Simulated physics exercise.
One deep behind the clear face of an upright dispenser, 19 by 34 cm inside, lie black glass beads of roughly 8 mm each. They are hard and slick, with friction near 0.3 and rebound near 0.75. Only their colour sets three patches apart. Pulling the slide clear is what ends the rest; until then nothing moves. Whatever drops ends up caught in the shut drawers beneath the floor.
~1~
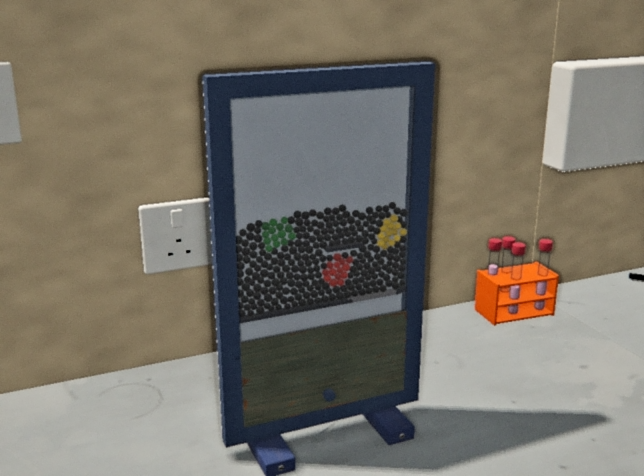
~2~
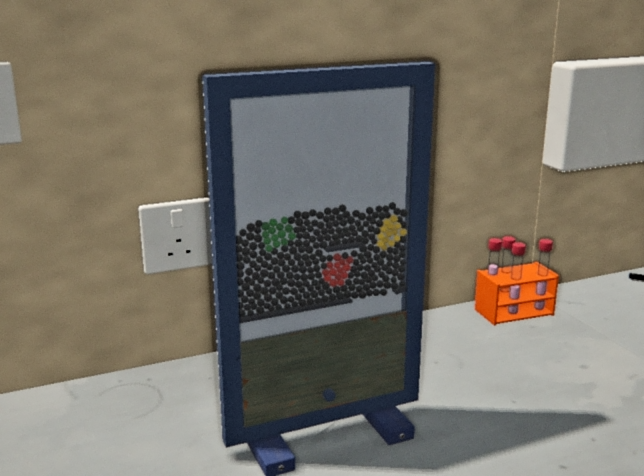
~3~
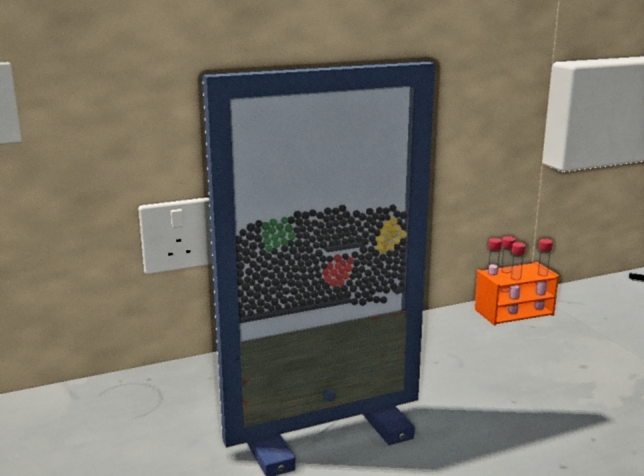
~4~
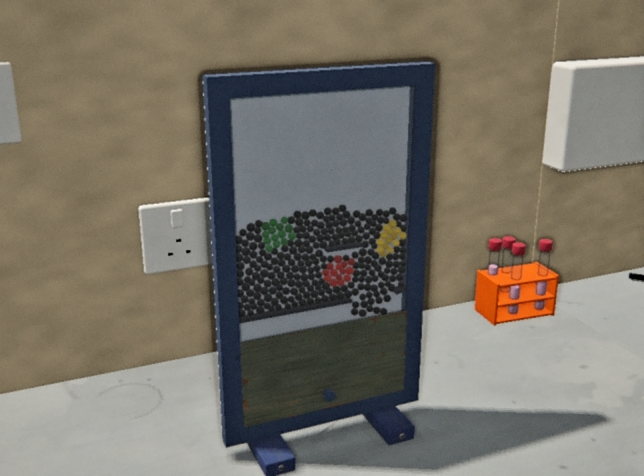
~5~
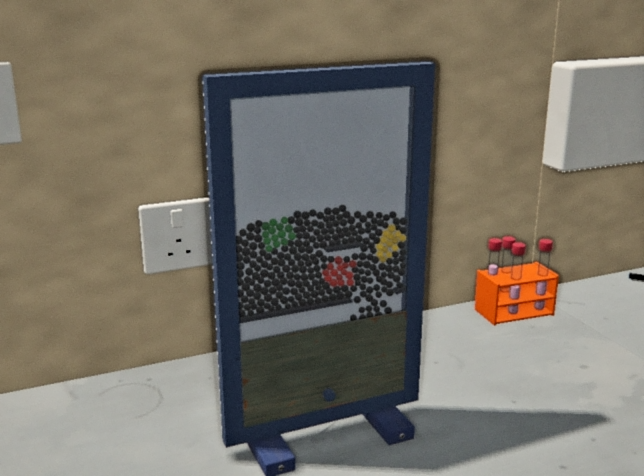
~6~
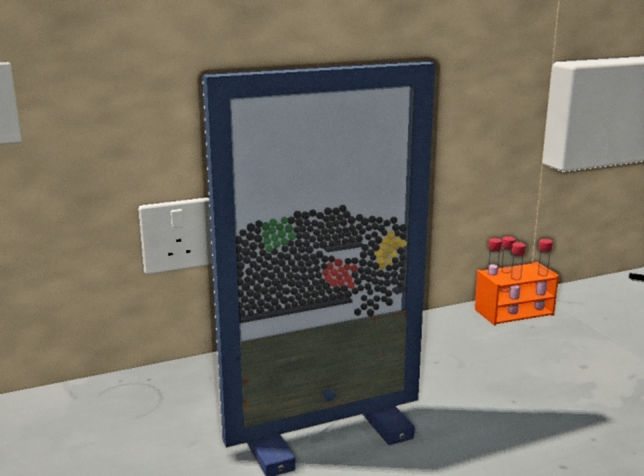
Black beads behind the clear front of an upright blue-framed dispenser shift at the lower right, some dropping into the pale gap below, while the yellow patch sinks slightly, the red patch edges downward and the green patch stays in place.
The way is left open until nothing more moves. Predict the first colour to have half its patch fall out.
My call: Yellow.
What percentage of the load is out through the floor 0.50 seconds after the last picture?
My estimate is some 55 per cent.
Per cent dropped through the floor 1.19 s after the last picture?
Roughly 80 per cent.
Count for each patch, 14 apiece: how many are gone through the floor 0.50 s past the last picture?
Count out below - yellow 12, green 0, red 14.
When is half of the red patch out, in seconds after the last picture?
Time: About 0.2 s.
Then, 0.16 s after the last picture, 25 % are out; out of 14, yellow 5, green 0, red 2.
Then, 0.50 s after the last picture, 55 % are out; out of 14, yellow 13, green 0, red 14.
Then, 1.19 s after the last picture, 80 % are out; out of 14, yellow 14, green 13, red 14.
At rest 3.7 s after the last picture, 85 % are out; out of 14, yellow 14, green 14, red 14; half out at yellow 0.19 s, green 0.92 s, red 0.30 s.
